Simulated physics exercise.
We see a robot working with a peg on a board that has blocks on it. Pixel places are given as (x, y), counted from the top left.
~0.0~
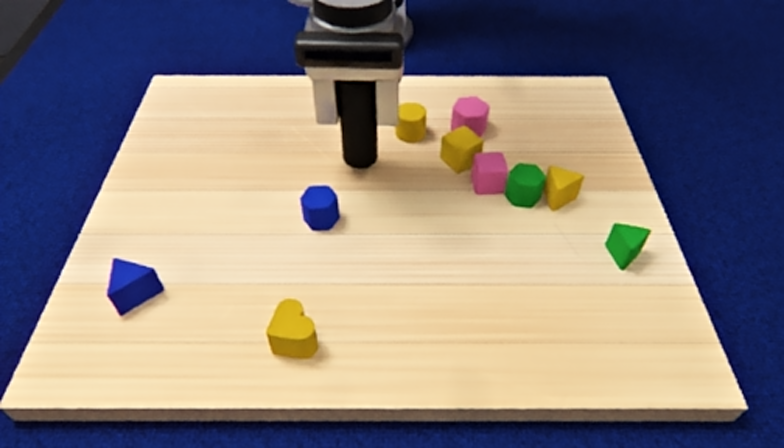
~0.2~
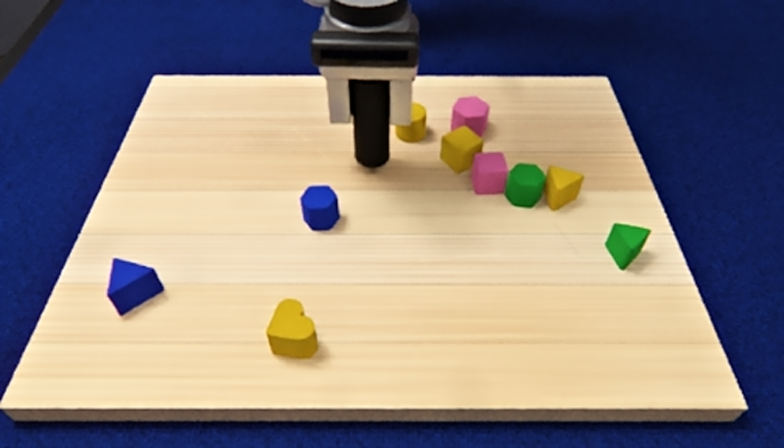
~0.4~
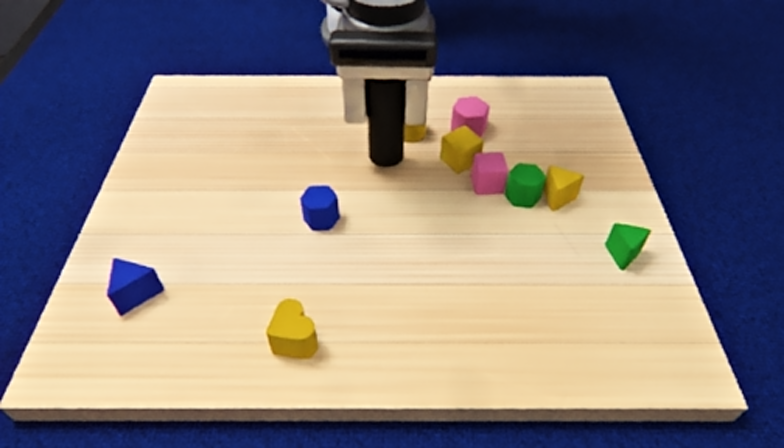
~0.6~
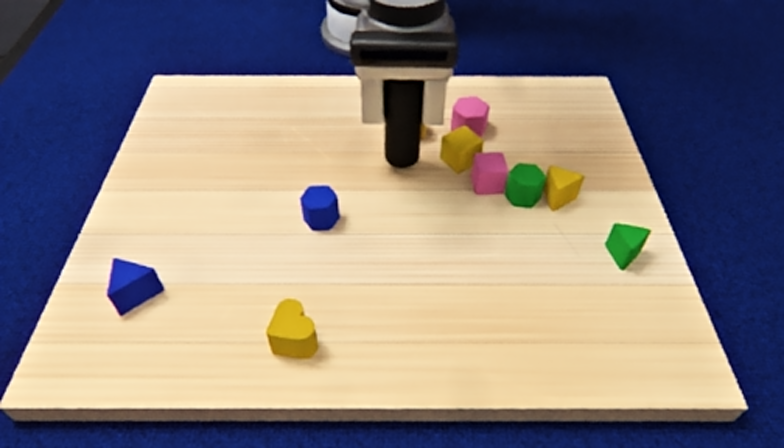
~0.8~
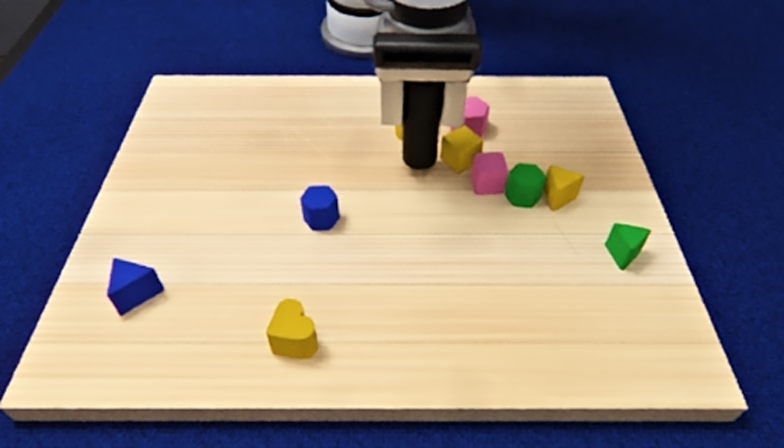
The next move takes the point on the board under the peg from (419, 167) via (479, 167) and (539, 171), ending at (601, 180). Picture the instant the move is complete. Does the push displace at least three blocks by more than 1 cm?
Yes, it checks out.
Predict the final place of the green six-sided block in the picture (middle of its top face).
The green six-sided block ends near (543, 189).
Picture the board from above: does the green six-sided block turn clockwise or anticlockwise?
Its spin: Anticlockwise.
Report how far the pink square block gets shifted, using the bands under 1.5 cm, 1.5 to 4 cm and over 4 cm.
Band: 1.5 to 4 cm.
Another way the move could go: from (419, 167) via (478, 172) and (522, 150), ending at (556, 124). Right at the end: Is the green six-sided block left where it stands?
Answer: No.
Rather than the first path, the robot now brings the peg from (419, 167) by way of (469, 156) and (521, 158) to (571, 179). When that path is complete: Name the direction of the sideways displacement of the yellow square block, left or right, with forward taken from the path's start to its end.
Left-hand side.
On the path given first. One third of the way, peg at (481, 158); yellow square block at (504, 129), turned 15° anticlockwise; pink square block at (504, 167), turned 35° clockwise; green six-sided block at (535, 179), turned 20° anticlockwise.
Two thirds of the way, peg at (542, 162); yellow square block at (516, 124), turned 45° anticlockwise; pink square block at (515, 169), turned 95° clockwise; green six-sided block at (543, 189), turned 40° anticlockwise.
At the end, peg at (605, 171); yellow square block at (516, 124), turned 45° anticlockwise; pink square block at (515, 169), turned 95° clockwise; green six-sided block at (543, 189), turned 40° anticlockwise; yellow triangle still.
